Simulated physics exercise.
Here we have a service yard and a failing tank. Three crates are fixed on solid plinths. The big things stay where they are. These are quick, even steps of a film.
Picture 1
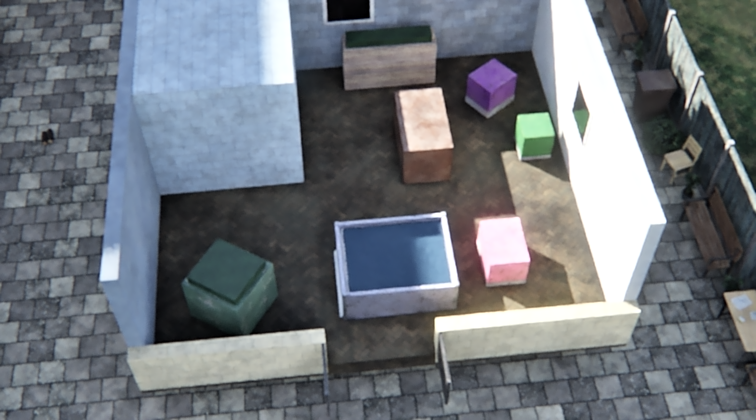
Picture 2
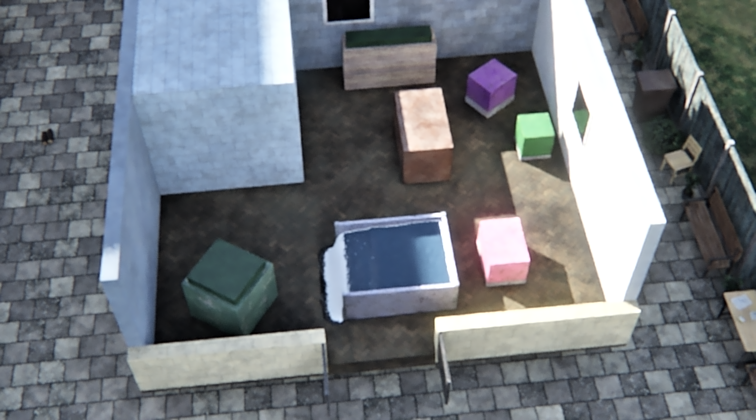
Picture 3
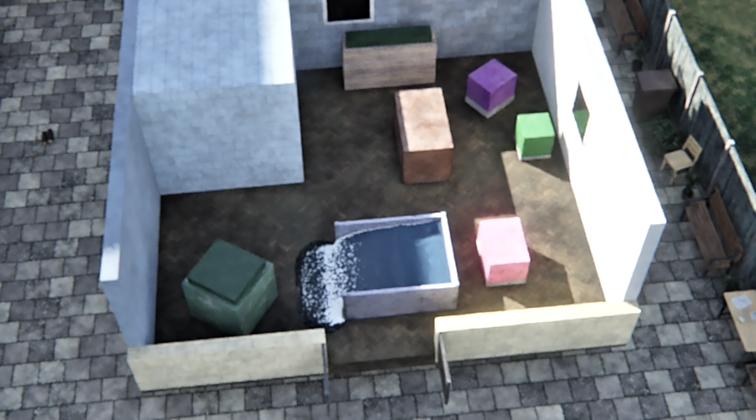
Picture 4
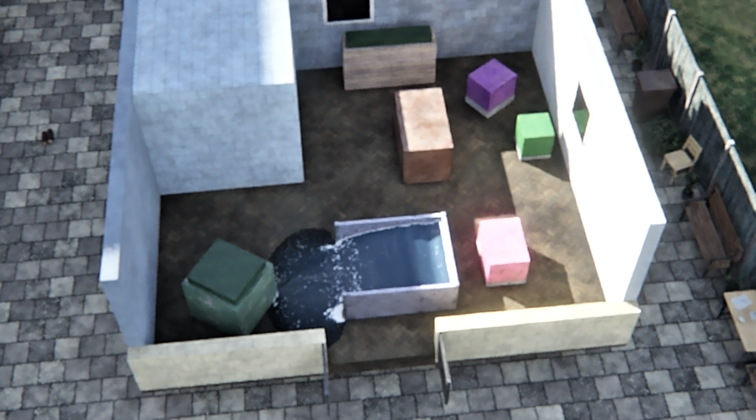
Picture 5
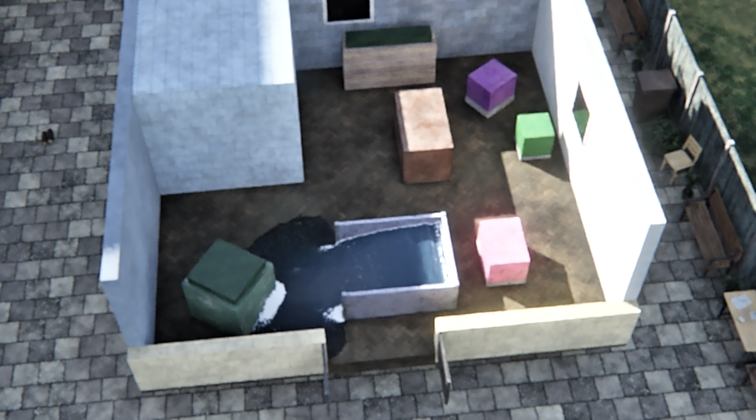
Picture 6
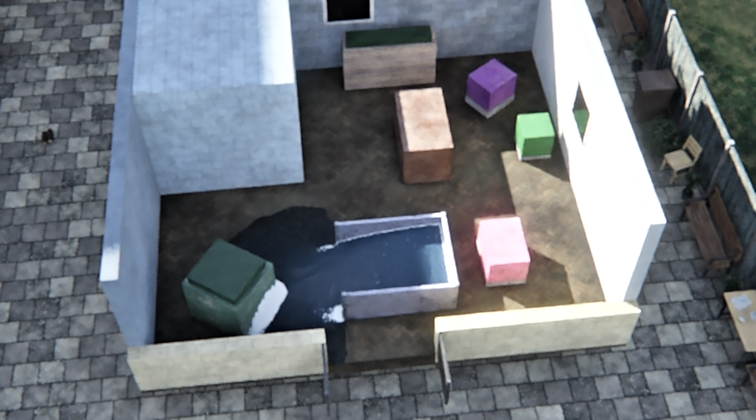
The clip shows a walled yard with coloured blocks and a rectangular tank of still water, whose left side gives way; water pours out leftward, spreads across the brown ground and splashes against the dark green block.
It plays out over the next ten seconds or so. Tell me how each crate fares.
The green crate stays dry; the purple crate stays dry; the pink crate stays dry.
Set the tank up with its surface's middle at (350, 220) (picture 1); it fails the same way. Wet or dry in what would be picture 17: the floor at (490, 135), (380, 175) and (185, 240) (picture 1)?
In that order: Not flooded, dry, covered.
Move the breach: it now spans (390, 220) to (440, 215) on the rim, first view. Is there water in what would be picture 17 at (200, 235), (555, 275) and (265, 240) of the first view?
In that order: Free of water, free of water, no water.
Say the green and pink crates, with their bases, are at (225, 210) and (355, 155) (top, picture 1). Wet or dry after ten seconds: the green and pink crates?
Then: The green crate is wetted; the pink crate ends up wet.
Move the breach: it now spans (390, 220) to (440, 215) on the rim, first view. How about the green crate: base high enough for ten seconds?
Then: The green one ends up wet.
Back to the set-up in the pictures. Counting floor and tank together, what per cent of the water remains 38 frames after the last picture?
Roughly 96 per cent.
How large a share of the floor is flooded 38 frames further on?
Roughly 60 per cent.
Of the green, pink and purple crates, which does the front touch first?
I say the pink-painted one.
A moment on, water covers 25 % of the floor; the green crate not reached, the purple crate not reached, the pink crate not reached.
Next, water covers 25 % of the floor; the green crate not reached, the purple crate not reached, the pink crate not reached.
Then, water covers 35 % of the floor; the green crate not reached, the purple crate not reached, the pink crate not reached.
Later, water covers 60 % of the floor; the green crate not reached, the purple crate not reached, the pink crate water round its plinth.
In the end, water covers 85 % of the floor; the green crate stayed above the water, the purple crate stayed above the water, the pink crate stayed above the water.
